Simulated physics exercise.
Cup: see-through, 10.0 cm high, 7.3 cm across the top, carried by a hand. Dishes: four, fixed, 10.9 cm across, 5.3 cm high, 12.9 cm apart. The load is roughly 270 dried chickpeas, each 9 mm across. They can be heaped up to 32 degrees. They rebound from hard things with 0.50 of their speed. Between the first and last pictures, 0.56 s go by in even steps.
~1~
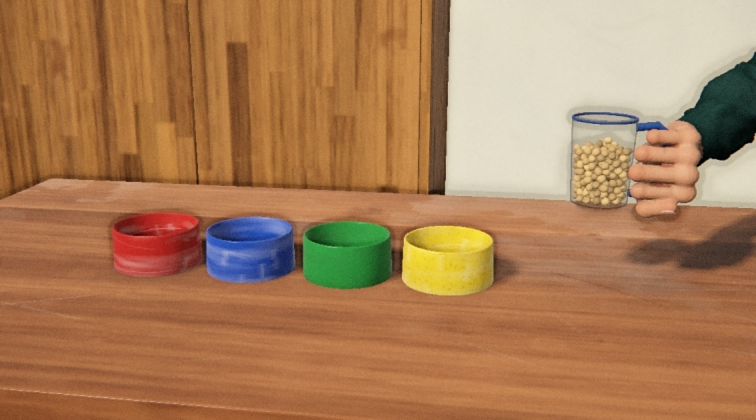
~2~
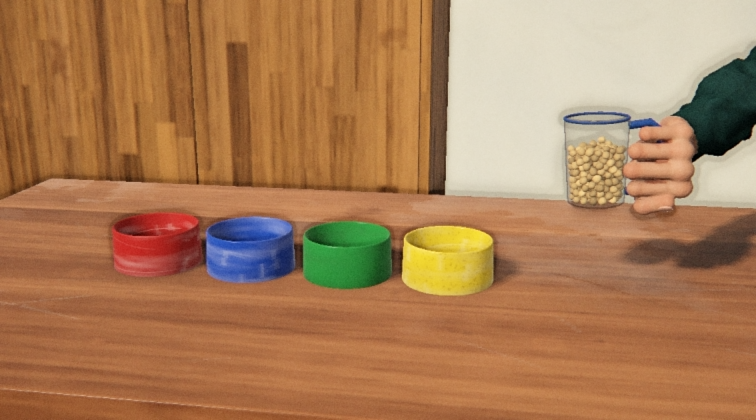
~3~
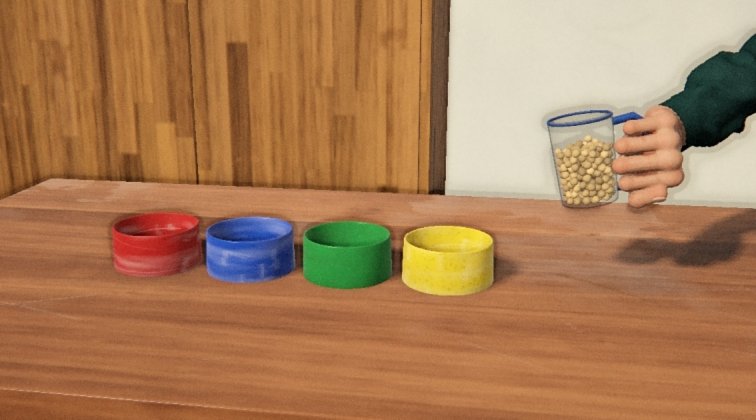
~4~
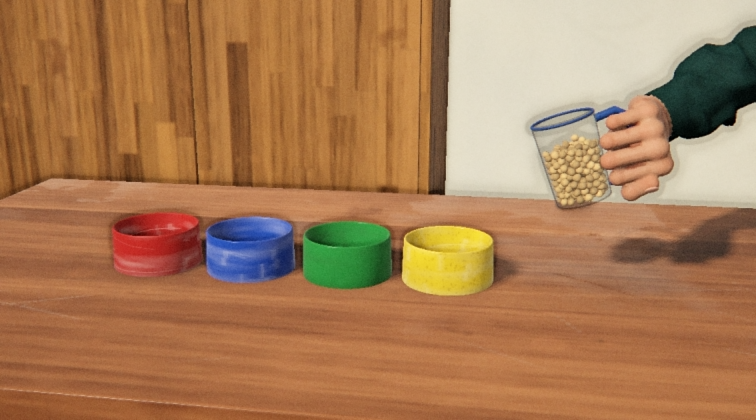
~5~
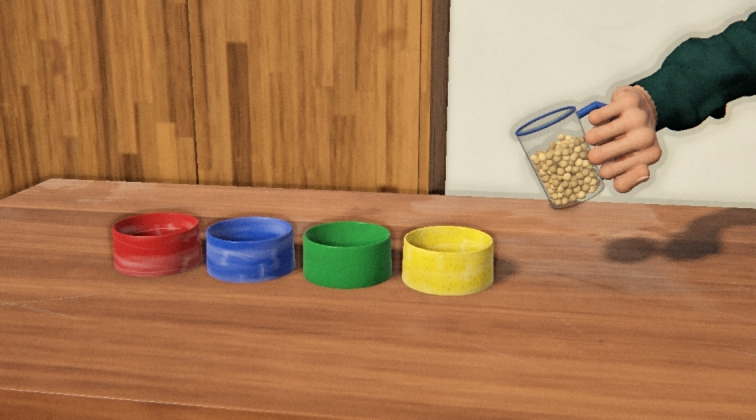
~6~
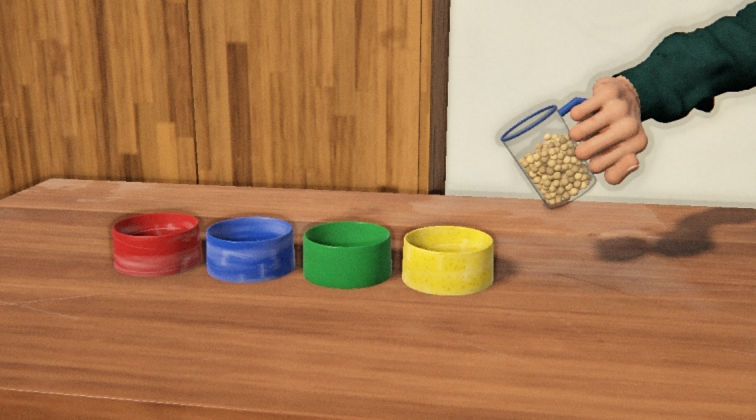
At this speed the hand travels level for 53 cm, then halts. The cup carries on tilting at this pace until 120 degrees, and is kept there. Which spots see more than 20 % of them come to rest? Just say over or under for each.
Red: A fifth or less. Blue: A fifth or less. Green: More than a fifth. Yellow: A fifth or less. Counter: A fifth or less.
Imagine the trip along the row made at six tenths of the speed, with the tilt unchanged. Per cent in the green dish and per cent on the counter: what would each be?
Then: Green 0; counter 10.
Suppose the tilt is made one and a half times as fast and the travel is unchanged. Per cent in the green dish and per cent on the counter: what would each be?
It would be green 20 and counter 30.
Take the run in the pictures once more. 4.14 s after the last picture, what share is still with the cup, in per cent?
Some 0 %.
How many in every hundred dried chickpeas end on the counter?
Estimate: Around 5 %.
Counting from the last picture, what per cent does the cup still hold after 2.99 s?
Somewhere near 0 per cent of the load.
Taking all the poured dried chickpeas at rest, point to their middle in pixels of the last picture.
Centre at rest: Approx. (340, 259) px.
Then, 1.79 s after the last picture, tilt 120 degrees; cup holds 0 %, green 95 %.
Then, 2.99 s after the last picture, tilt 120 degrees; cup holds 0 %, green 95 %.
Then, 4.14 s after the last picture, tilt 120 degrees; cup holds 0 %, green 95 %.
In the end, red 0 %, blue 0 %, green 95 %, yellow 0 %, counter 5 %.
